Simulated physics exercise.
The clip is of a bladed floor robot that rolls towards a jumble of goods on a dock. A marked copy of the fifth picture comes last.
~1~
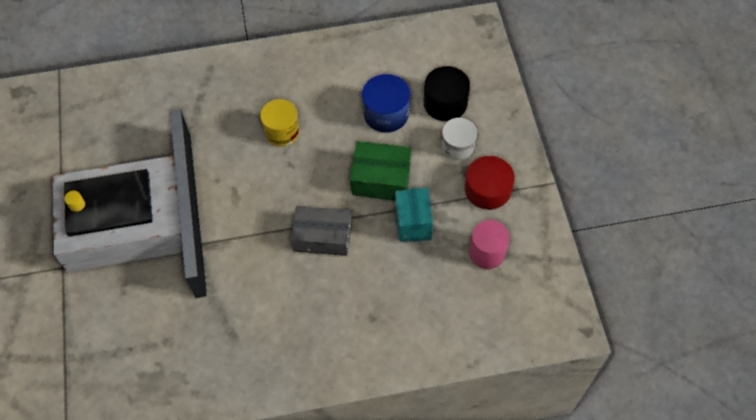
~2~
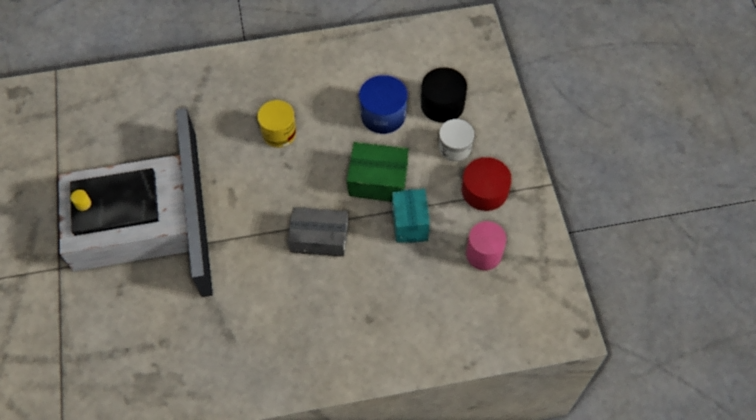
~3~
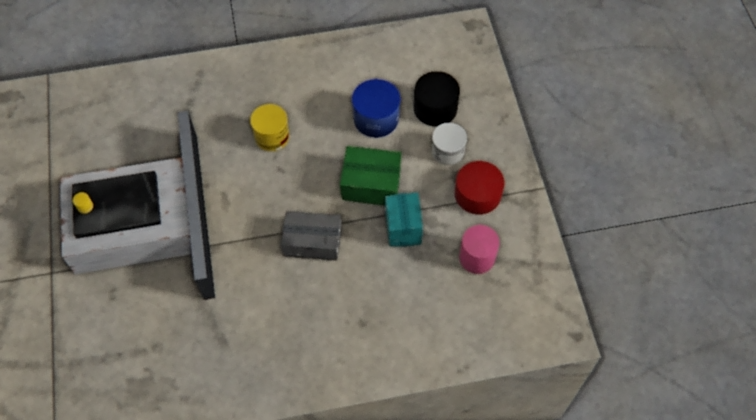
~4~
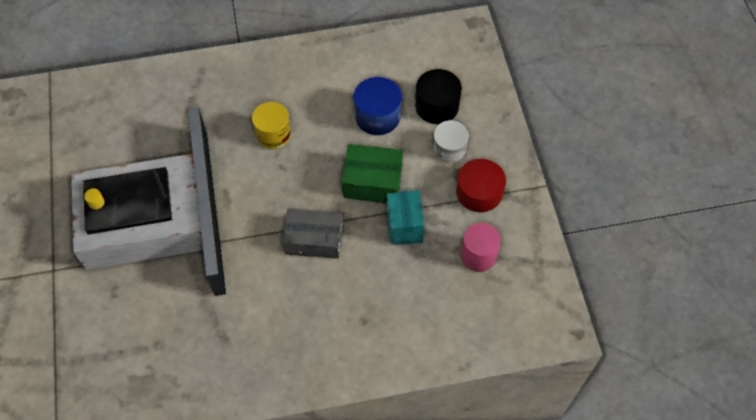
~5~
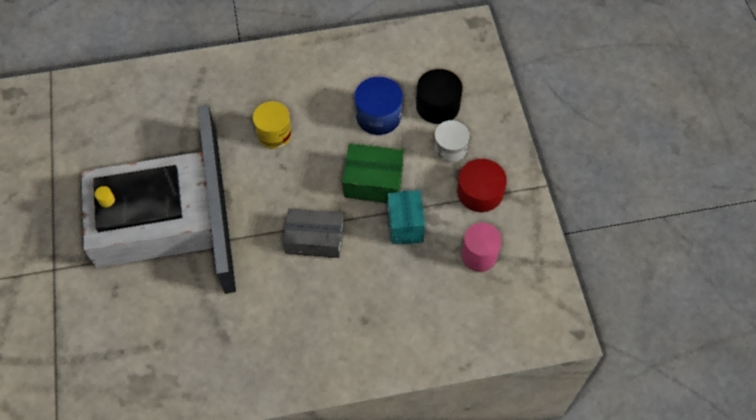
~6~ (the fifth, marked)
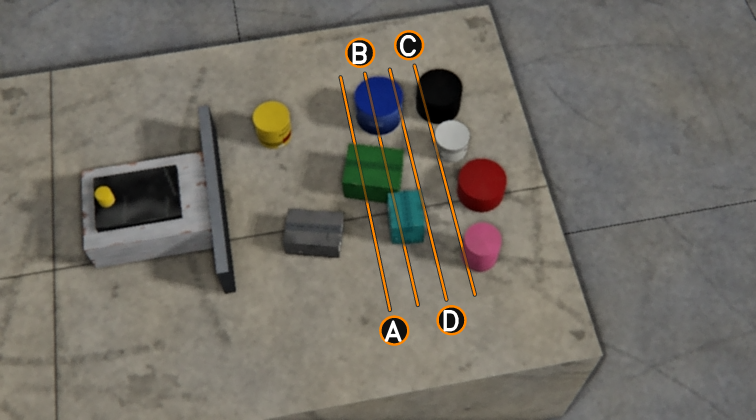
A white floor robot with a black top, a small yellow knob and a tall dark blade on its right side sits at the left of a worn concrete dock, seen from high above. Yellow, blue, black, white, red and pink containers and green, teal and grey boxes stand toward the right. The robot creeps a short way right, blade first, while the goods stay put and the camera shifts slightly.
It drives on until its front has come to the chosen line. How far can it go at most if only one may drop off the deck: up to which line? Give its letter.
No farther than C.
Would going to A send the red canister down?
By then, no.
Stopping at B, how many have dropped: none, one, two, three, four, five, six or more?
By then, none.
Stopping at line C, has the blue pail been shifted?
Yes.
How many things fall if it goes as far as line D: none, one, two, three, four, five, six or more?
In all, none.
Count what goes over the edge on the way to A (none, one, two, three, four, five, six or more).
In all, none.
On the marked copy, A at (363, 185); B at (389, 181); C at (443, 172); D at (416, 176).
Taking C. A third of the way, robot (229, 182); yellow pail (311, 120); grey box (339, 227).
Two thirds of the way, robot (312, 169); black canister (471, 90); red canister (496, 181).
When it is over, robot (375, 158); black canister over the edge; red canister (536, 161); one fallen.
As for the rest, A is within the limit but short; B is within the limit but short; D is within the limit but short.
